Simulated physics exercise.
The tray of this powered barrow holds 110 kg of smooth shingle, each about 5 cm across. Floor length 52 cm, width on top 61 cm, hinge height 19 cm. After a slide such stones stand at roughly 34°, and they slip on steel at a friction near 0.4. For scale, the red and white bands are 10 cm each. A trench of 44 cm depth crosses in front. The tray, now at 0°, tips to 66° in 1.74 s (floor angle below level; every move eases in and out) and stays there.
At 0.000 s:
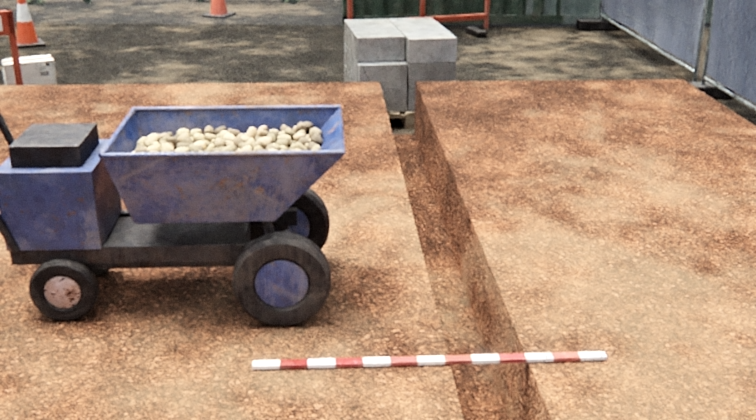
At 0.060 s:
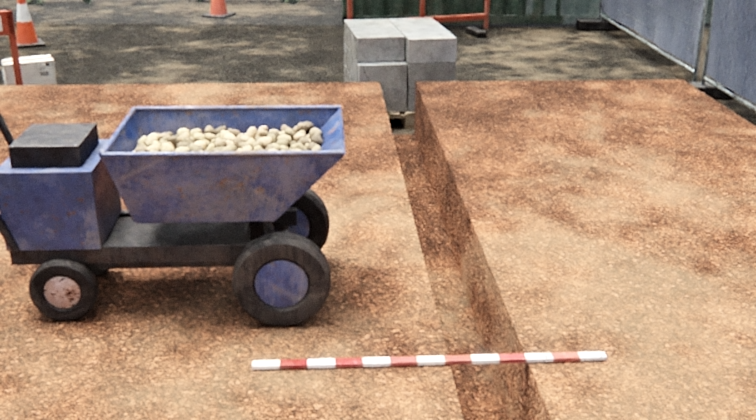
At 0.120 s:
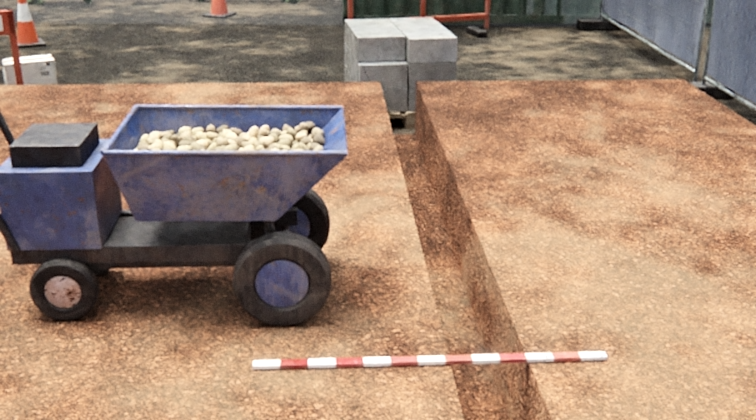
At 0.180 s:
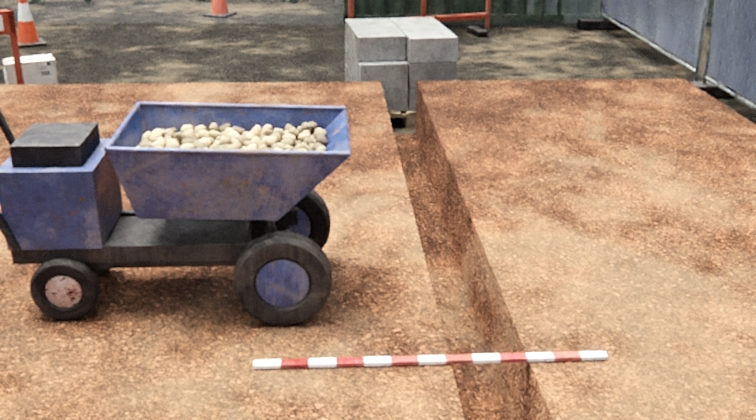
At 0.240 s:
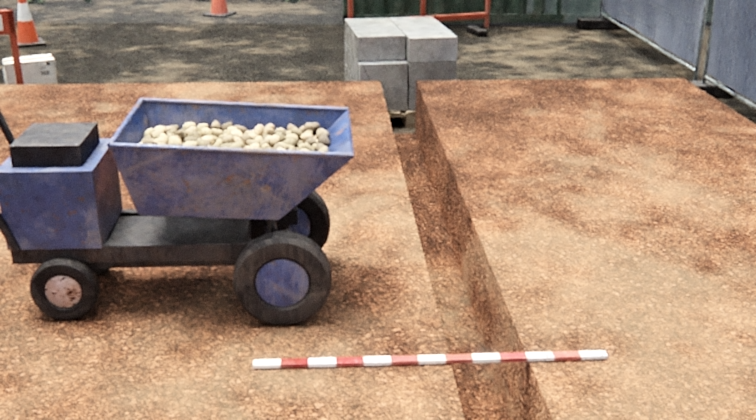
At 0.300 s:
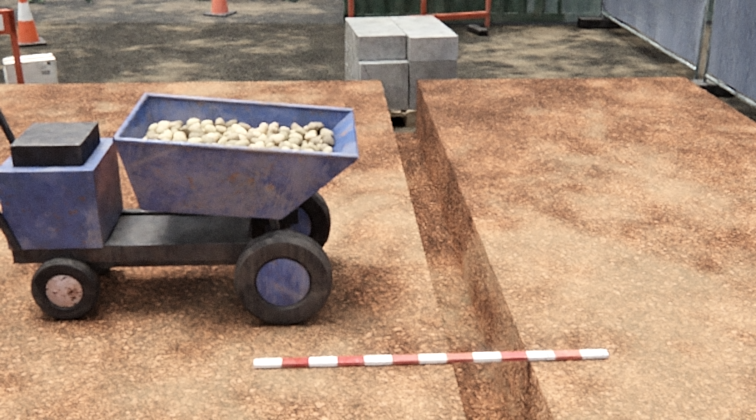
On a patch of reddish-brown ground beside a narrow trench, a blue powered barrow stands still with a tray of pale, smooth stones; the tray begins level, then tilts slightly, its left end rising as the stones stay inside.
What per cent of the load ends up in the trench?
About 95 per cent.
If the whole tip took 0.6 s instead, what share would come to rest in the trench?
It would be near 70 per cent.
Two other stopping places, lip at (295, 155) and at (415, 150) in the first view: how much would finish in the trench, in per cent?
About 75 and 25 per cent.
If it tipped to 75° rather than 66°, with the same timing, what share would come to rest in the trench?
In that case some 100 per cent.
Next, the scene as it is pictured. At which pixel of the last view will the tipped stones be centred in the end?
Their middle is at about (467, 355).
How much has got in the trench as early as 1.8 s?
Some 55 per cent.
After 1.3 s the floor is at 55°; 100 % in the tray; the foremost stones are at (432, 222).
After 1.8 s the floor is at 66°; 41 % in the tray, 55 % in the trench, 3 % past the trench; the foremost stones are at (552, 293).
After 2.2 s the floor is at 66°; 15 % in the tray, 80 % in the trench, 5 % past the trench; the foremost stones are at (618, 295).
After 4.1 s the floor is at 66°; 0 % in the tray, 95 % in the trench, 5 % past the trench; the foremost stones are at (655, 305).
